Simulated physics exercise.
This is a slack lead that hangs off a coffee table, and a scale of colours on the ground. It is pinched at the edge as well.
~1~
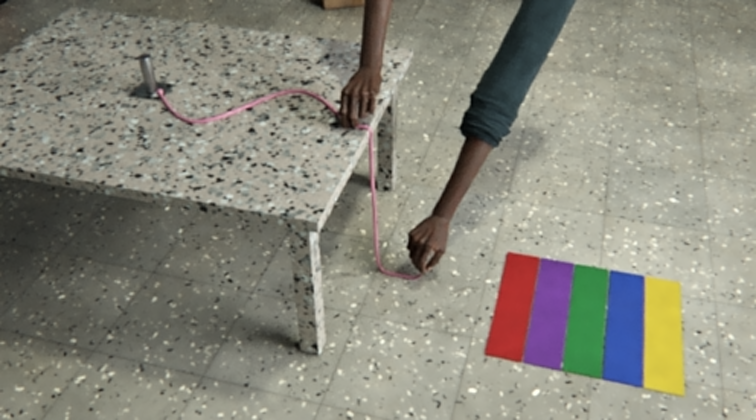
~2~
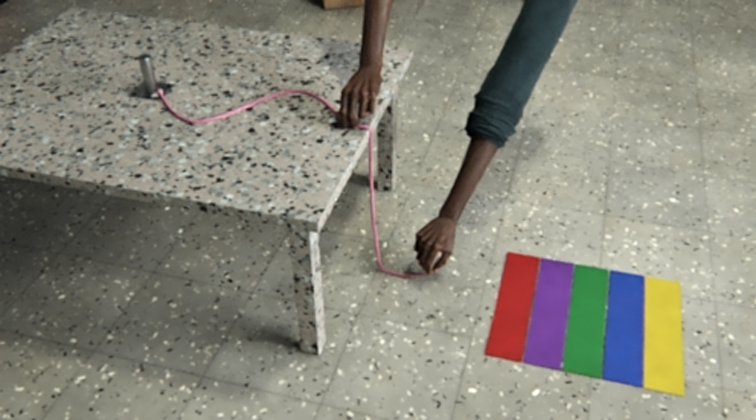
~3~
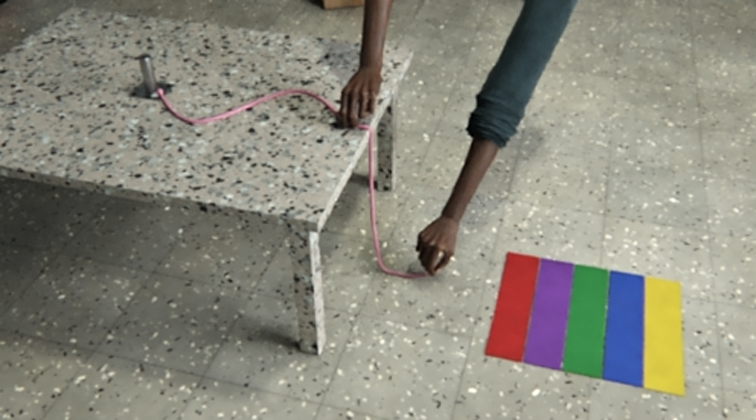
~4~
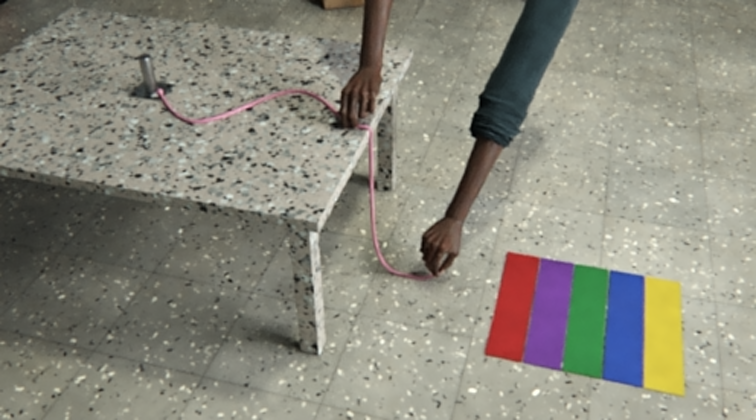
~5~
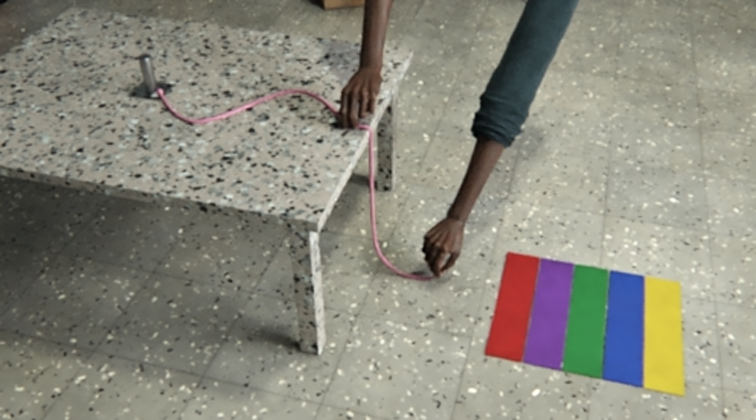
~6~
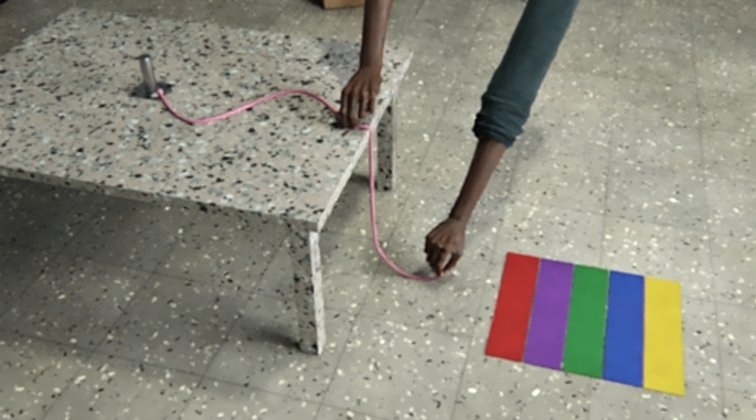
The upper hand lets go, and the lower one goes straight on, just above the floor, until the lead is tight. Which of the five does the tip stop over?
It halts on the blue strip.
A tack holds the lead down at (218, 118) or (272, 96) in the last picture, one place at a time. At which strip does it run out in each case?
It would be green; purple.
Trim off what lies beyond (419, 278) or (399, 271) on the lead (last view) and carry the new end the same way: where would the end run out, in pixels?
Near (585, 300) and (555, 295).
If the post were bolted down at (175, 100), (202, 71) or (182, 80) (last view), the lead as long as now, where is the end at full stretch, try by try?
The places are (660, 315), (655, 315) and (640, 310).
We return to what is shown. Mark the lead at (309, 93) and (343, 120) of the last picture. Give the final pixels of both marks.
They go to (350, 120) and to (406, 151).
Early on, end near (558, 295); over purple.
Midway, end near (597, 302); over green.
At the end of the slack, end near (622, 307); over blue. Over blue.
